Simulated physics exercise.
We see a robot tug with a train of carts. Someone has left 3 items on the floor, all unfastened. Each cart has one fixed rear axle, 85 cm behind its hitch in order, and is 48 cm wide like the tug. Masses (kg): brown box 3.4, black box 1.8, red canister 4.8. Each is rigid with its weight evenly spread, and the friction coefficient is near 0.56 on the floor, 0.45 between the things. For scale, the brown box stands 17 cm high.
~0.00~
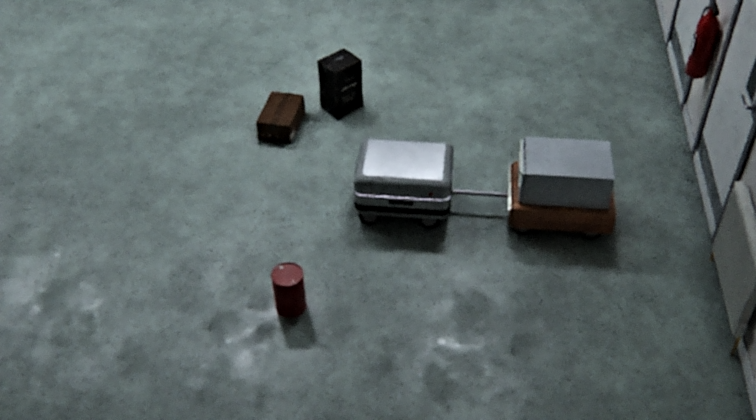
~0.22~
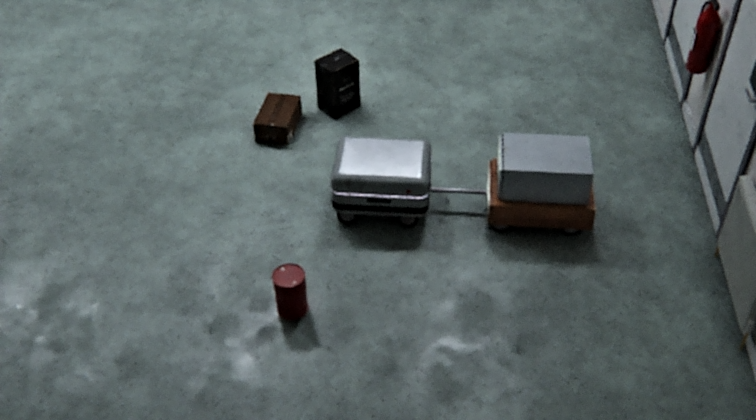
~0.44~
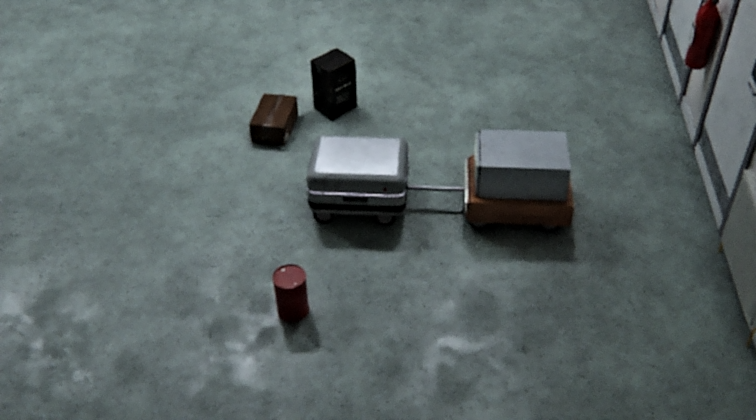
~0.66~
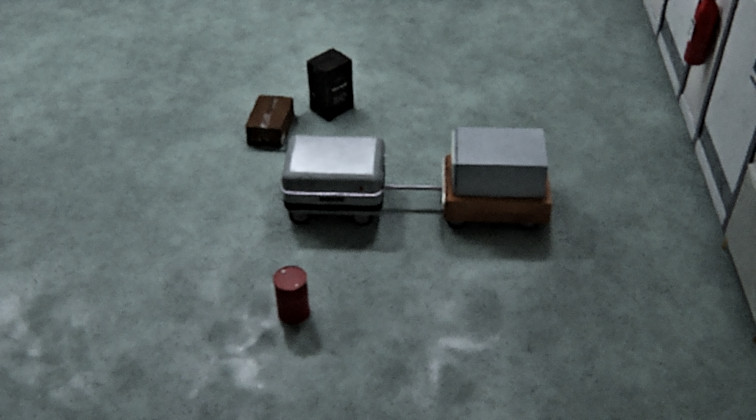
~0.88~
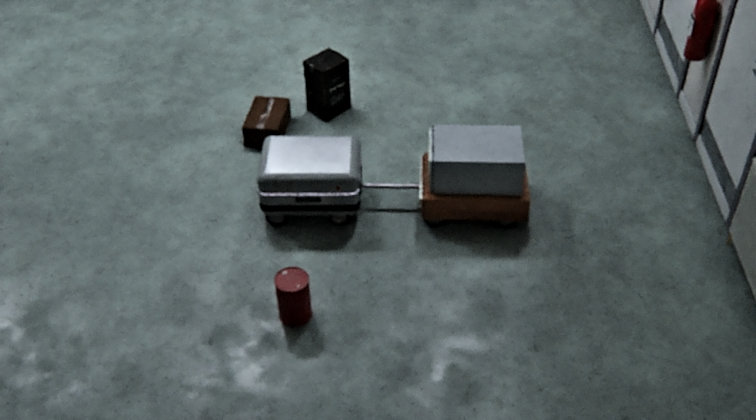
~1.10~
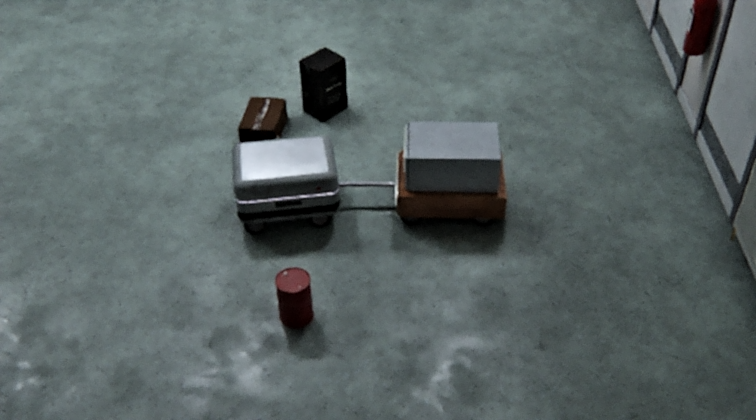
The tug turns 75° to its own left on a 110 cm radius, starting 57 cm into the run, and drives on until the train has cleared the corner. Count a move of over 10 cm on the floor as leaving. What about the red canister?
The red canister holds its spot.
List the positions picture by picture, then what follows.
In the first frame, 0 cm covered; red canister (289, 290); brown box (281, 117).
In the second frame, 15 cm covered; brown box (278, 118); black box (338, 84).
In the third frame, 30 cm covered; brown box (274, 119); black box (334, 84).
In the fourth frame, 45 cm covered; brown box (271, 121); black box (331, 85).
In the fifth frame, 60 cm covered; brown box (267, 122); black box (328, 85).
In the sixth frame, 75 cm covered; red canister (295, 298); brown box (263, 123).
After 1.80 s, 122 cm covered.
After 2.70 s, 184 cm covered.
After 3.60 s, 245 cm covered.
After 4.70 s, 320 cm covered.
In the end (5.9 s), all 3 under 10 cm from the start. At the end, from the last picture's camera, red canister near (295, 298).
